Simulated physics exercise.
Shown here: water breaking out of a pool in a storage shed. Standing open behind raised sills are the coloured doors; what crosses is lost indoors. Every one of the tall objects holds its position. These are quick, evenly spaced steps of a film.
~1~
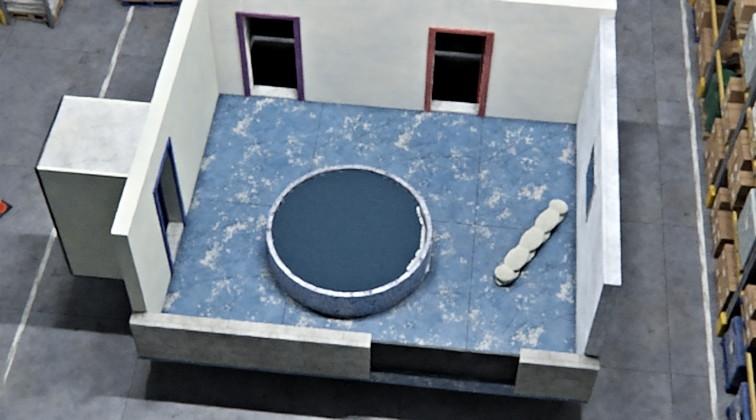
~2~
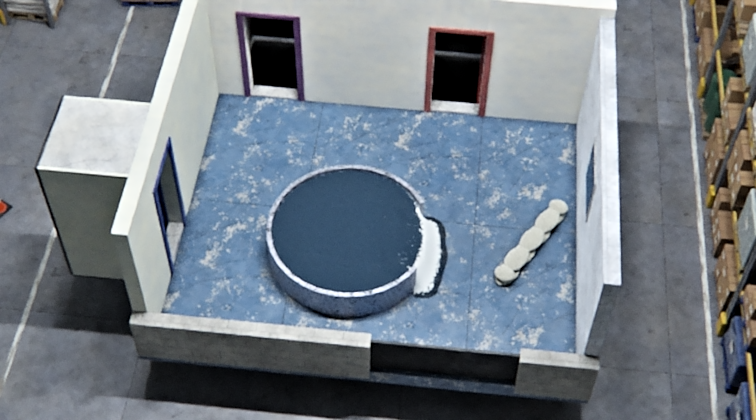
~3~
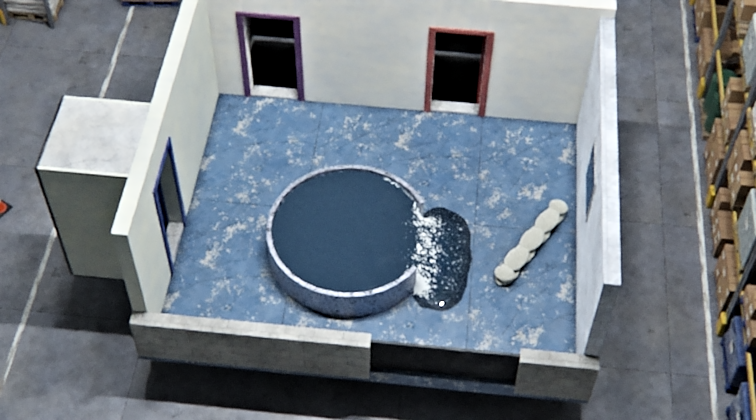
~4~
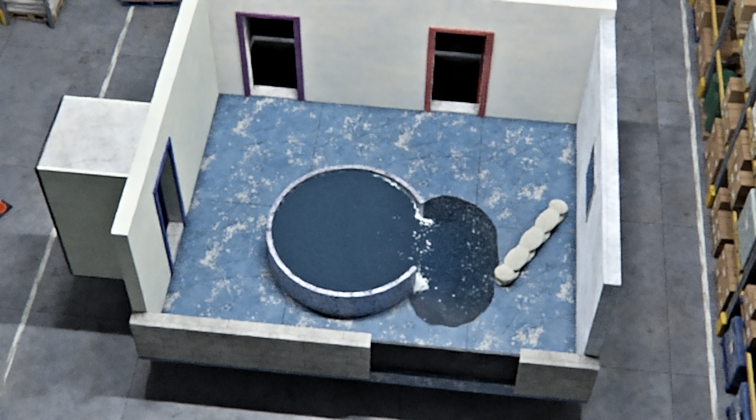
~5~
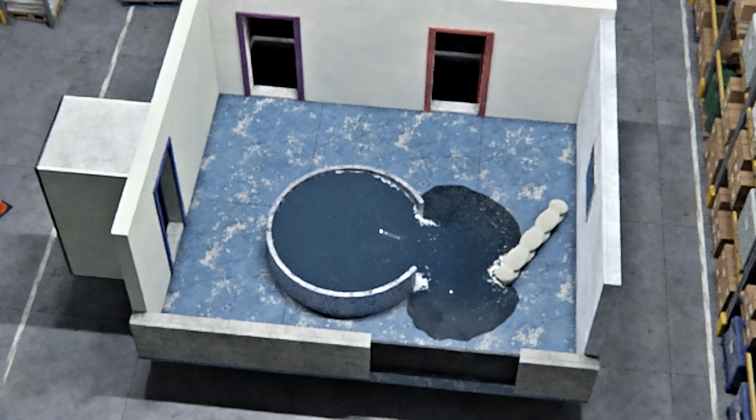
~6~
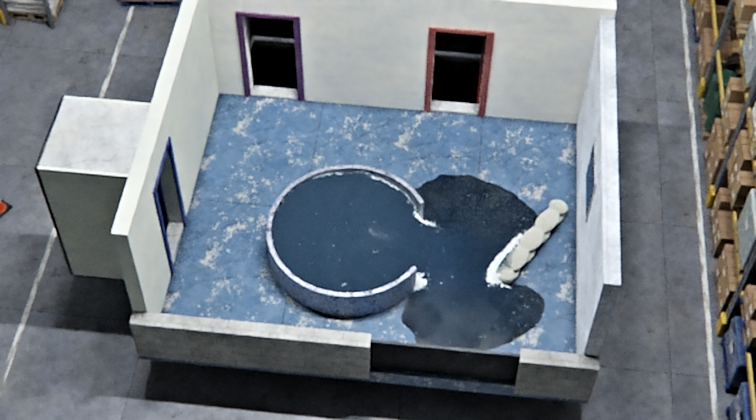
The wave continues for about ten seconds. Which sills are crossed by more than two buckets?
As I see it, the blue door keeps inside the limit, the purple door keeps inside the limit, the red door overshoots the limit.
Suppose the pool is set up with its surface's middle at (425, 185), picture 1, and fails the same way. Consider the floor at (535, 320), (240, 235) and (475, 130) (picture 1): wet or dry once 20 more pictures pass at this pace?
Going through the three places: In the spill, out of reach, in the spill.
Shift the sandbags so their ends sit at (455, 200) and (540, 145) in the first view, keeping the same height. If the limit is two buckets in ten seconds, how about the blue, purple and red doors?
Result: Blue admits too little; purple admits too little; red admits too little.
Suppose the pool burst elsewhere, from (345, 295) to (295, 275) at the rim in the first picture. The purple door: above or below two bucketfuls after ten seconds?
Result for the purple door: It ends up above.
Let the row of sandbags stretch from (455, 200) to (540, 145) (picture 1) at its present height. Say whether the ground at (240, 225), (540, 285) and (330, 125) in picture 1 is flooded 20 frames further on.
Point by point: No flooding; inundated; no flooding.
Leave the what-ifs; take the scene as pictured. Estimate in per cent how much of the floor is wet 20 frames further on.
Estimate: Some 45 in a hundred.
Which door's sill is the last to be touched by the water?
The blue-painted one.
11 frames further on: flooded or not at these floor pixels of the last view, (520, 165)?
Lab note - point status: Swamped.
A moment on, water covers 25 % of the floor; the blue door not reached, the purple door not reached, the red door not reached.
Next, water covers 35 % of the floor; the blue door not reached, the purple door not reached, the red door not reached.
Then, water covers 45 % of the floor; the blue door not reached, the purple door not reached, the red door wet at the sill, nothing in.
Later, water covers 85 % of the floor; the blue door not reached, the purple door wet at the sill, nothing in, the red door over two buckets in.
In the end, water covers 95 % of the floor; the blue door wet at the sill, nothing in, the purple door under two buckets in, the red door far over two buckets in.
